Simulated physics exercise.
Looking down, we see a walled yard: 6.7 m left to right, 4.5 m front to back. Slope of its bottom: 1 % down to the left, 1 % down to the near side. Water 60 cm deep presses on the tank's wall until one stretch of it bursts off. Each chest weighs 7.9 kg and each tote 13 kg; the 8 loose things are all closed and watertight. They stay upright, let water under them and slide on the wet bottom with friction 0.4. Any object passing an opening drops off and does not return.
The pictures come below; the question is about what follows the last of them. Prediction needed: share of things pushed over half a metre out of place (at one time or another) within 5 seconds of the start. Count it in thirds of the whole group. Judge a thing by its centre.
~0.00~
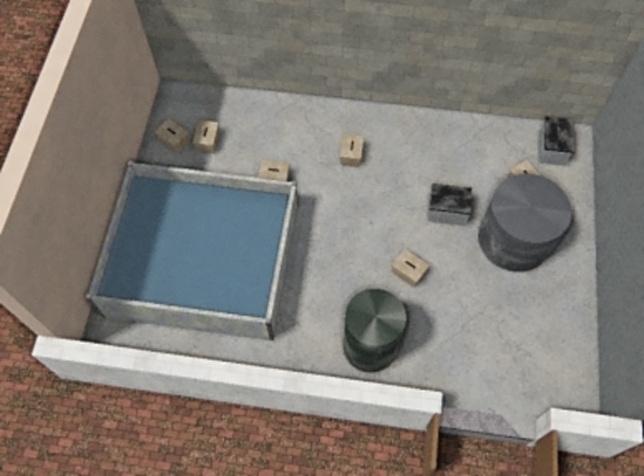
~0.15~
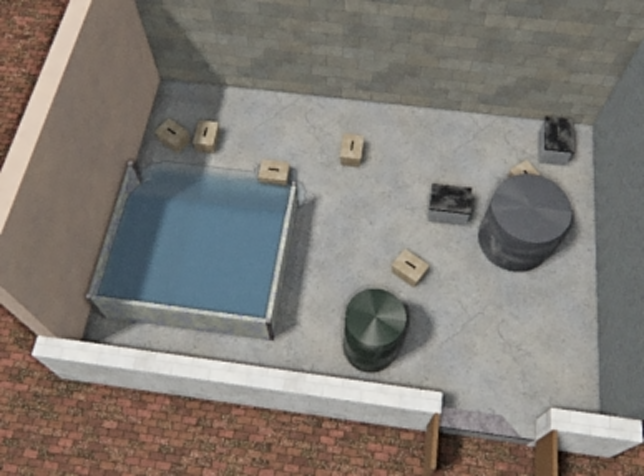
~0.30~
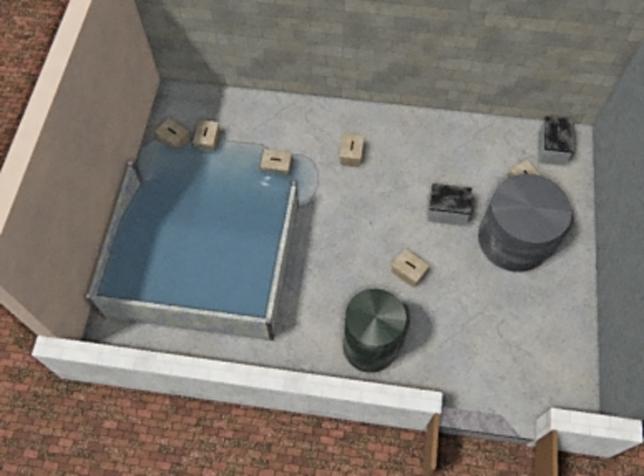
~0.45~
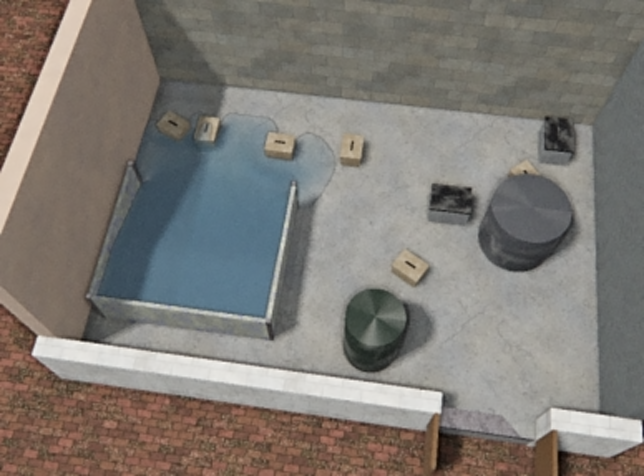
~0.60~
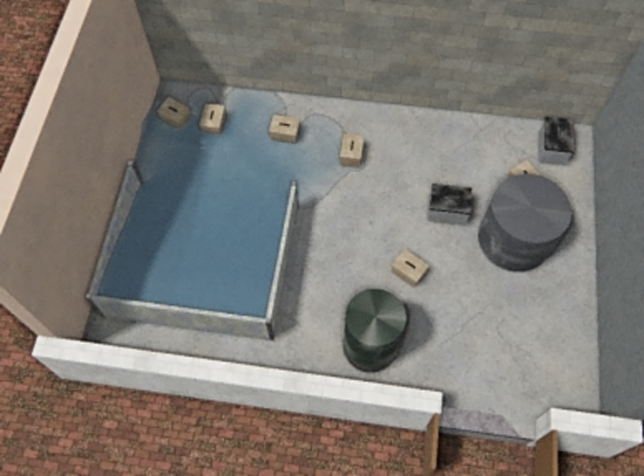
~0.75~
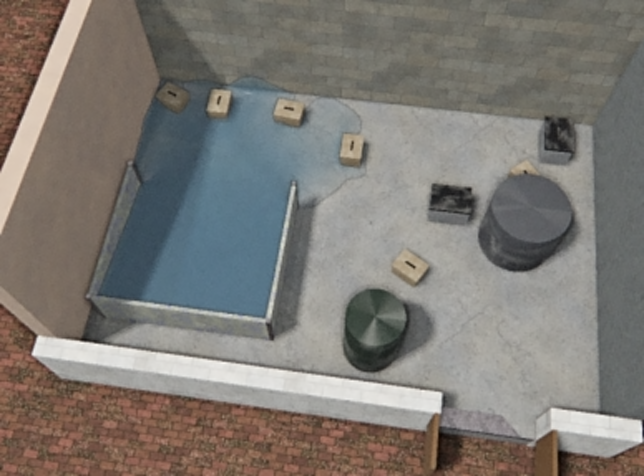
The count will reach two thirds or more.
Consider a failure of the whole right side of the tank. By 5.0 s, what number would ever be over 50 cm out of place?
Then it comes to 4.
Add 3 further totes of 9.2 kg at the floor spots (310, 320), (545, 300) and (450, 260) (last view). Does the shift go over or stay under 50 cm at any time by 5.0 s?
One after another they come out inside the limit, inside the limit, above it.
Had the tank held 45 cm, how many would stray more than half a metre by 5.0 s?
Result: 6.
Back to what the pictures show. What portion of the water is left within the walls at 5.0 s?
100 %.
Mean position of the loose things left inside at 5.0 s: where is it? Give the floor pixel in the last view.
It sits at about (460, 256).
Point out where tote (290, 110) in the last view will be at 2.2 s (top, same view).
Close to pixel (416, 128).
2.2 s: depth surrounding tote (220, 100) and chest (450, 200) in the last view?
About 41 and 0 cm.
After 1.1 s 3 of 8 are over 50 cm from their spots; 3 afloat.
After 2.2 s 2 of 8 are over 50 cm from their spots; 2 afloat.
After 3.5 s 6 of 8 are over 50 cm from their spots; 4 afloat.
After 5.0 s 7 of 8 are over 50 cm from their spots, and 7 have been at some point; 4 afloat.
